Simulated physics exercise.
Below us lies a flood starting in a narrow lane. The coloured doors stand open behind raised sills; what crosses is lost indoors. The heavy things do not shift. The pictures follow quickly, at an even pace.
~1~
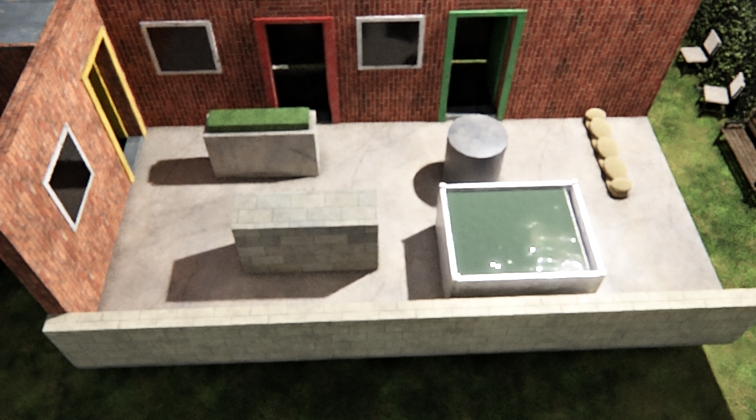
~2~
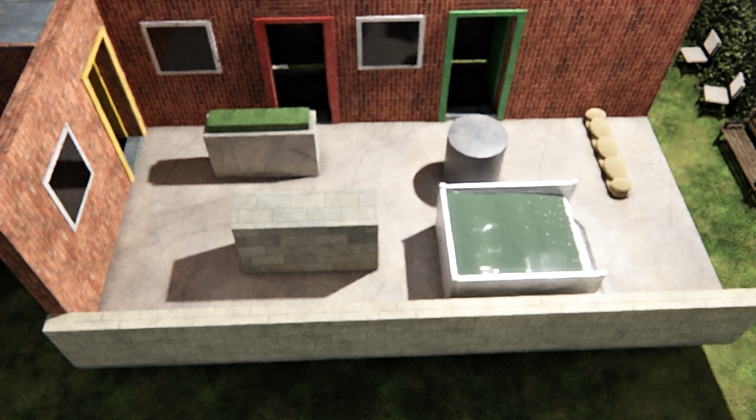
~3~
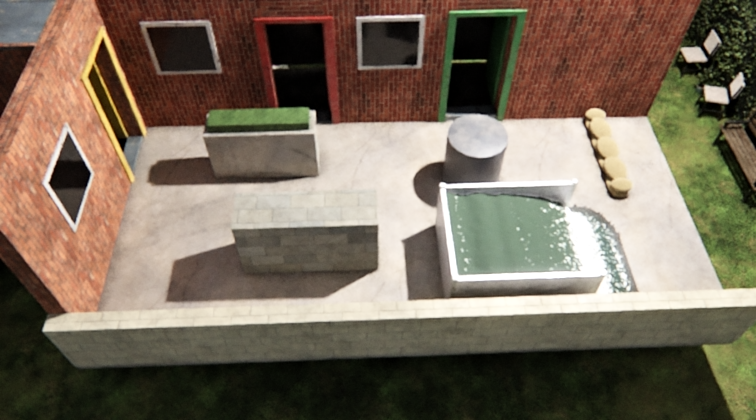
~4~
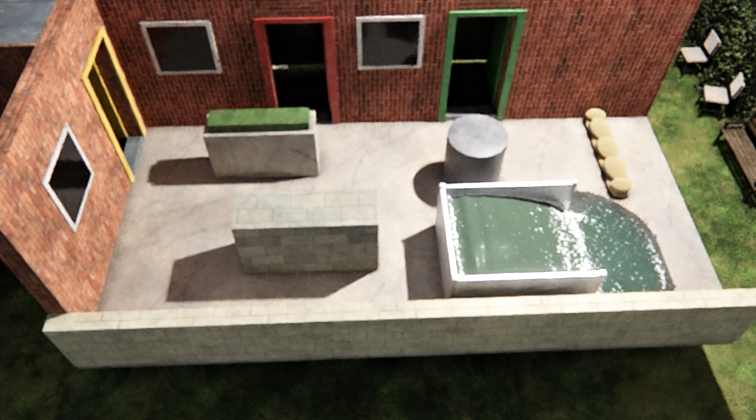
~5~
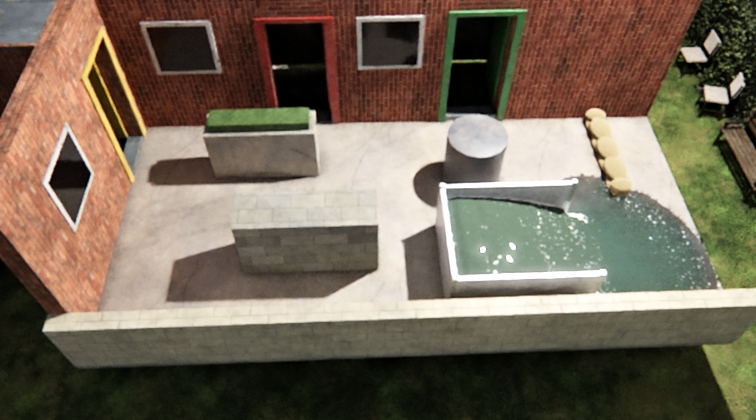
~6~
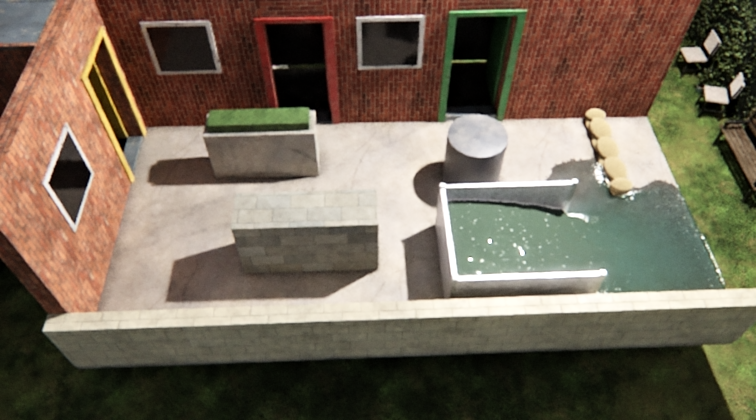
Green water bursting from the right side of a white-walled open tank, spreading across a paved yard and around tan rounded objects.
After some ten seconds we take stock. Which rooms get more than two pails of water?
The yellow door admits no more than that; the green door admits no more than that; the red door admits no more than that.
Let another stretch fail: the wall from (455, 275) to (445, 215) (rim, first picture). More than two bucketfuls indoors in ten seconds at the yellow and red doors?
My reading: Yellow is over; red goes over.
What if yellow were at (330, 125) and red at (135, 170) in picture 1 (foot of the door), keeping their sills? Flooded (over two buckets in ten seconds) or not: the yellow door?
The yellow one stays under.
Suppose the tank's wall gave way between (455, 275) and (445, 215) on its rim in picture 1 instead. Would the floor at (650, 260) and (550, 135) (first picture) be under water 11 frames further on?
In that order: No water, clear.
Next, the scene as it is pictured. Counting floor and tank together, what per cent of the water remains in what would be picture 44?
I make it 16 per cent.
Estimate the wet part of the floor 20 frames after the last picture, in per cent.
Near 25 in a hundred.
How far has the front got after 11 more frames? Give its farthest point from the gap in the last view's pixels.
Near (576, 125).
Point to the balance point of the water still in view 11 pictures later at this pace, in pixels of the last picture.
Close to (564, 258).
A moment on, water covers 20 % of the floor; the yellow door not reached, the green door not reached, the red door not reached.
Next, water covers 20 % of the floor; the yellow door not reached, the green door not reached, the red door not reached.
Then, water covers 25 % of the floor; the yellow door not reached, the green door wet at the sill, nothing in, the red door not reached.
Later, water covers 25 % of the floor; the yellow door not reached, the green door wet at the sill, nothing in, the red door not reached.
In the end, water covers 20 % of the floor; the yellow door not reached, the green door wet at the sill, nothing in, the red door not reached.
